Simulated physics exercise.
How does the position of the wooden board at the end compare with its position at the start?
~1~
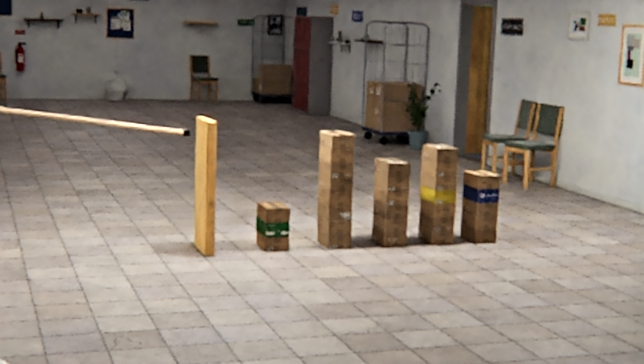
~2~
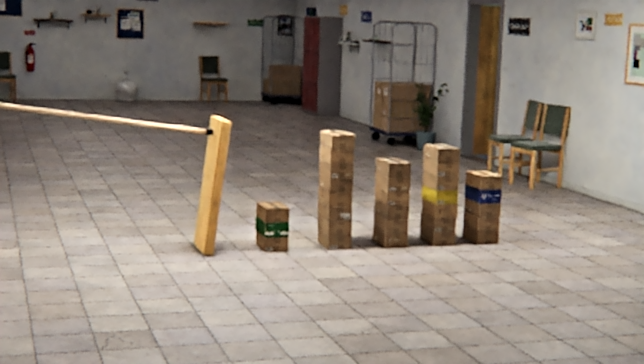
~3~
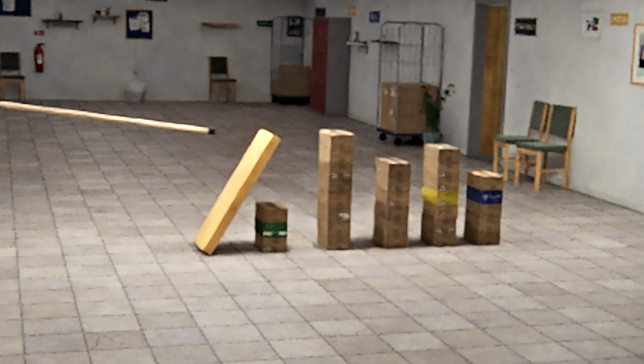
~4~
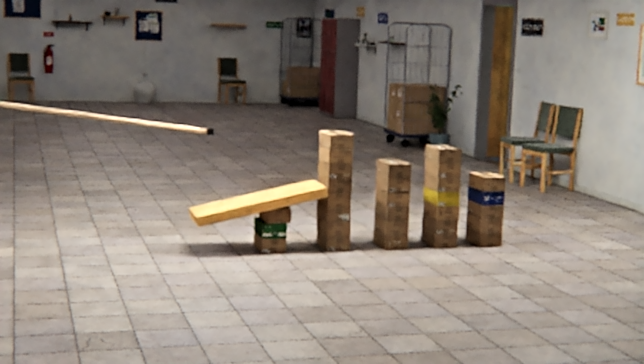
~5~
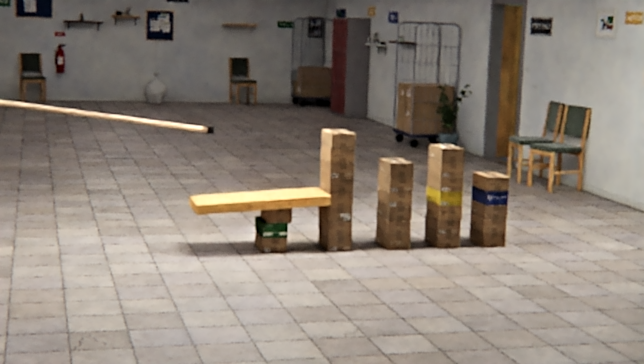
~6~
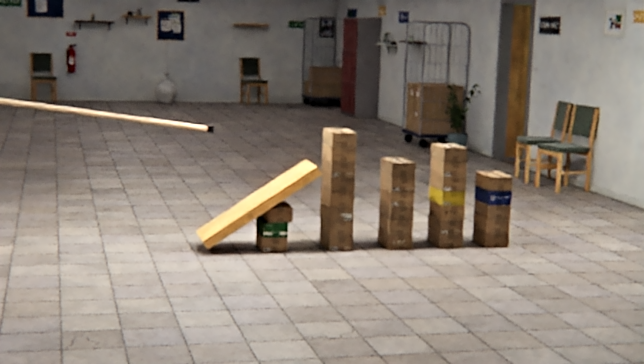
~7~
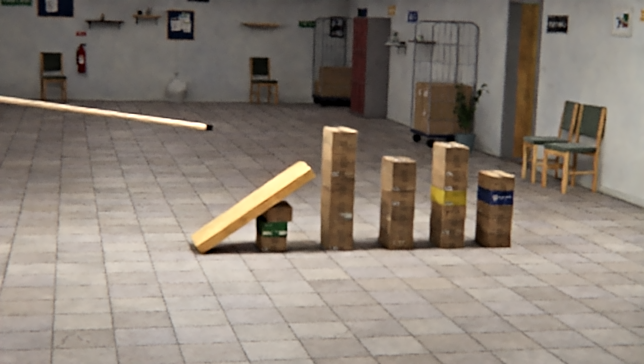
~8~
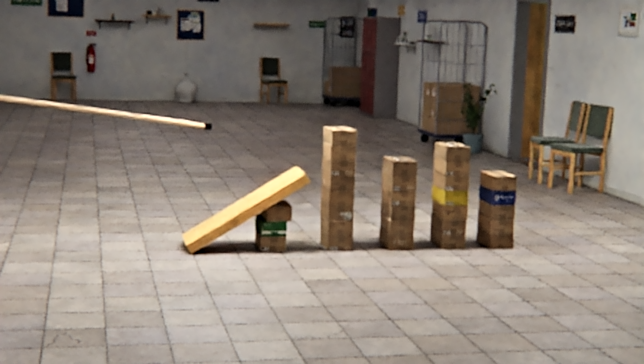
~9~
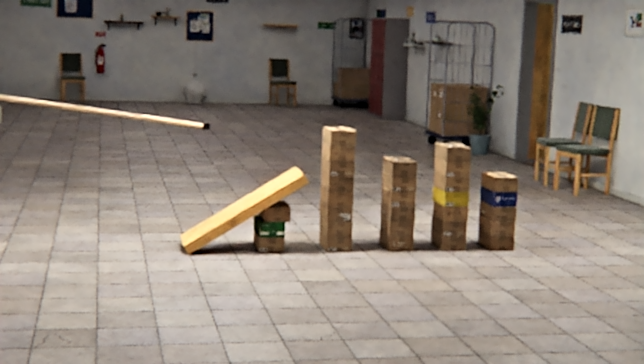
At the start the board stands upright on the floor beside the row of stacks. At the end it leans at a slant over the short stack with the green label, its left end on the floor and its right end raised.
